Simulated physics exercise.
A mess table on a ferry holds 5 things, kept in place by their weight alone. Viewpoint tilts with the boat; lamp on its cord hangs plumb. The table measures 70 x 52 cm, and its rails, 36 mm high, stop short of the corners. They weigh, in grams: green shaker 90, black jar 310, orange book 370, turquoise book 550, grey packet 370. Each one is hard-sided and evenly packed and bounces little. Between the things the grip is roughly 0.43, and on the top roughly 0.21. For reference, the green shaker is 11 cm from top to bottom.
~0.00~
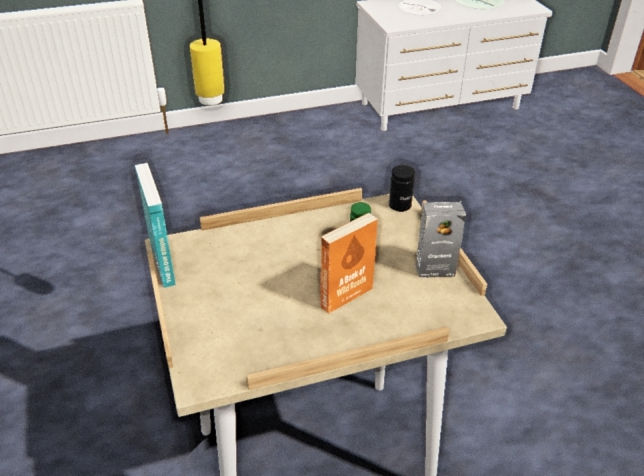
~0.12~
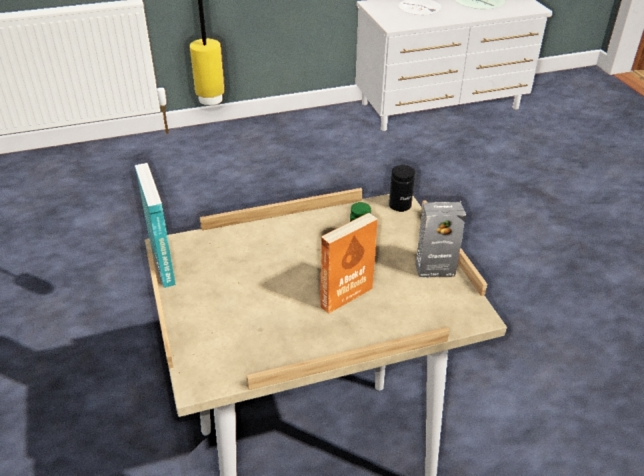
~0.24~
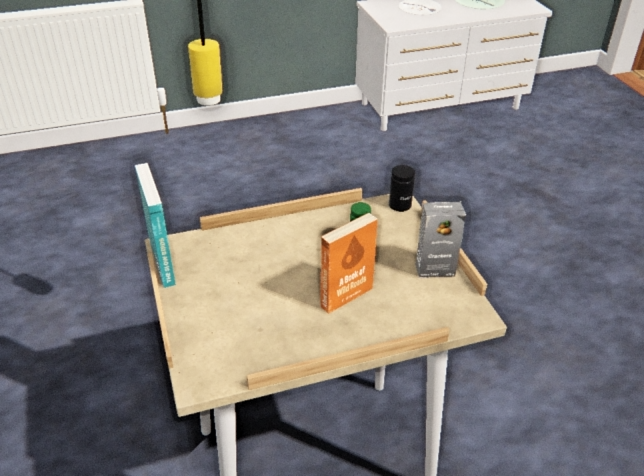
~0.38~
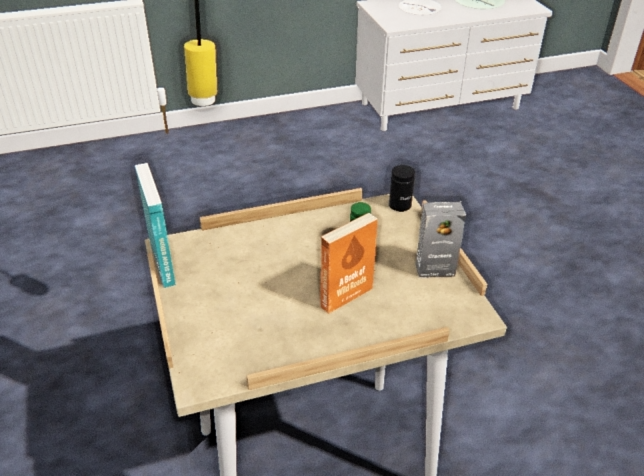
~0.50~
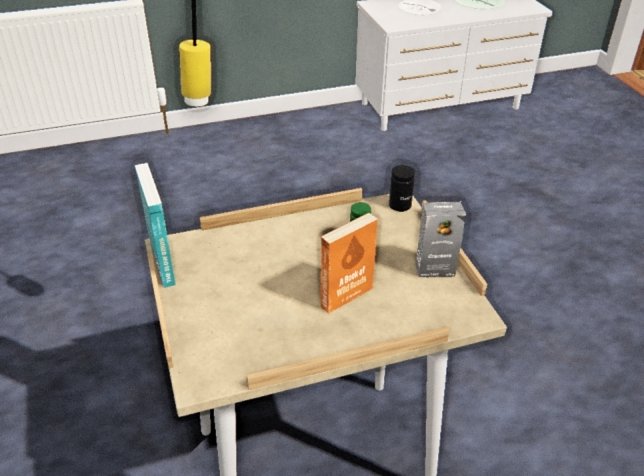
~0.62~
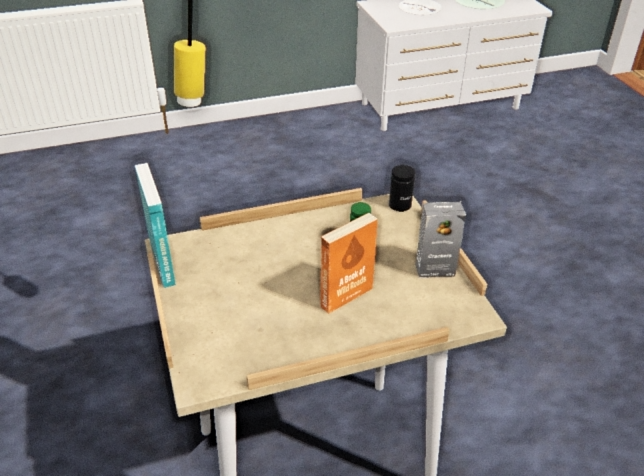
In a room with a blue-grey floor, a white radiator and white drawers against a green wall, a small wooden table is seen from above. A turquoise book stands at its left edge, an orange book near the middle partly hides a green-topped object, and a black jar and grey packet stand at right. The hanging yellow lamp drifts slightly left as the room tilts left side down with the view, while everything on the table stays put.
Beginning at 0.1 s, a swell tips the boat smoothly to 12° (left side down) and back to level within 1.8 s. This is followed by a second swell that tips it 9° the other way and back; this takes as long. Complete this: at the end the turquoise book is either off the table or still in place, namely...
Off the table.
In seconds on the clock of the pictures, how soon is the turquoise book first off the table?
About 1.0 seconds.
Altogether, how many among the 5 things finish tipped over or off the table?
1 of them.
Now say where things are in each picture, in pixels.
The first frame shows boat level; turquoise book (156, 226).
The second frame shows boat level; orange book (348, 264); grey packet (440, 241).
The third frame shows floor tilted 1°, left side down; black jar (402, 188).
The fourth frame shows floor tilted 3°, left side down; orange book (348, 264); grey packet (440, 241).
The fifth frame shows floor tilted 5°, left side down; black jar (402, 188).
The sixth frame shows floor tilted 7°, left side down; turquoise book (156, 226); orange book (348, 264).
By 1.22 s, floor tilted 10°, left side down; turquoise book now off the table.
By 1.52 s, floor tilted 5°, left side down.
When it is over (4.2 s), off the table, turquoise book; the other 4 within 5 cm of the start.
